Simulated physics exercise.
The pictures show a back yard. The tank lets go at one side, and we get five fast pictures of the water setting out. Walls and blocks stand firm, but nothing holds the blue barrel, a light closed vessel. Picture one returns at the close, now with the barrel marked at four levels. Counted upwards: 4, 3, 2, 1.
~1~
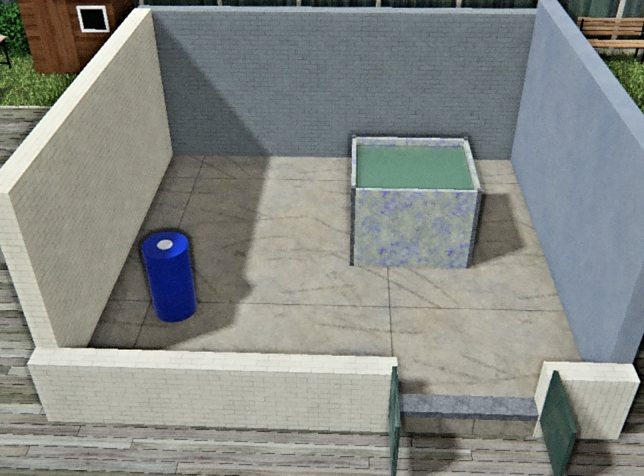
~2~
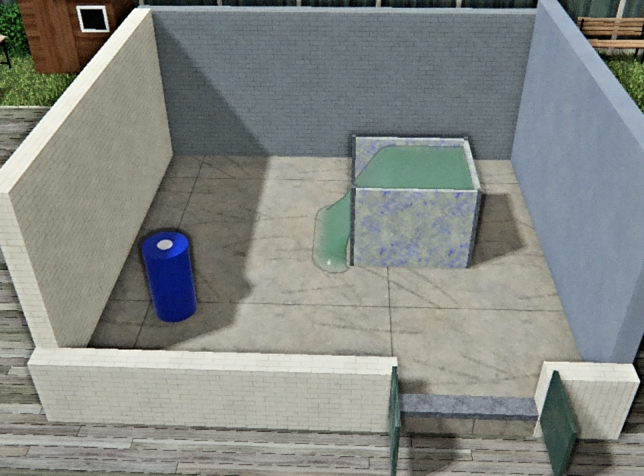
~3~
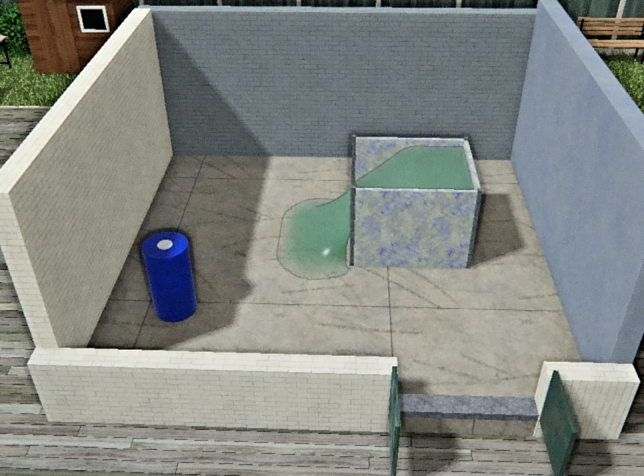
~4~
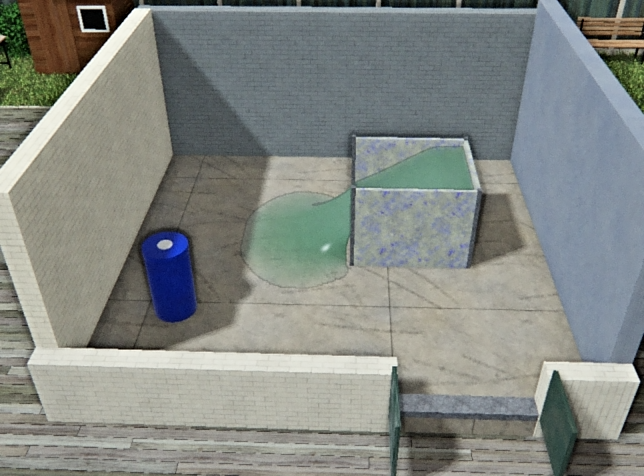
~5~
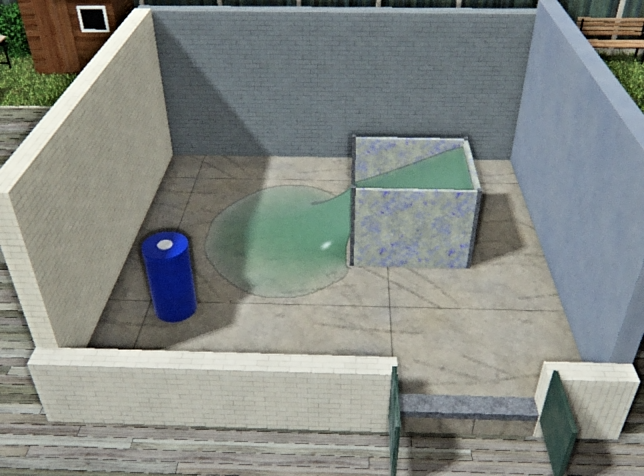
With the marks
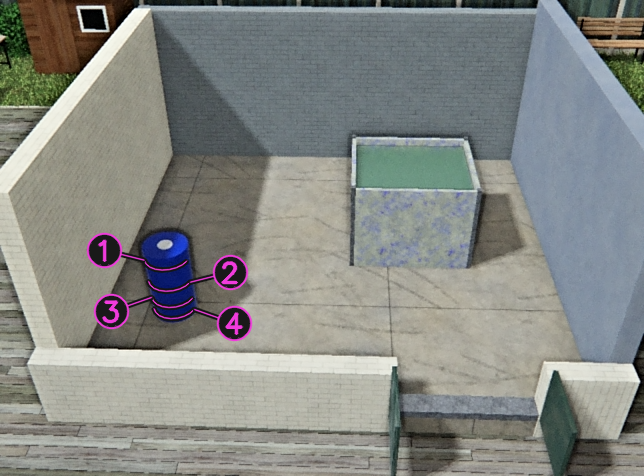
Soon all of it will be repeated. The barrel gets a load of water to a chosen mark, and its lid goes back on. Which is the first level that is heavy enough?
The answer is mark 2.
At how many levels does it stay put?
Two of the four.
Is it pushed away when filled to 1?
No, that is safe.
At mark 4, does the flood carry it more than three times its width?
Yes, clearly.
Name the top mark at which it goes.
Mark 3.
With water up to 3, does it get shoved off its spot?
Yes.
On the marked copy, 1 at (162, 270); 2 at (165, 291); 3 at (168, 307); 4 at (170, 318); from the bottom up 4, 3, 2, 1.
If 1 is chosen, it does not move.
If 2 is chosen, it does not move.
If 3 is chosen, it is pushed about its own width away.
If 4 is chosen, it is pushed about 5 times its own width away.
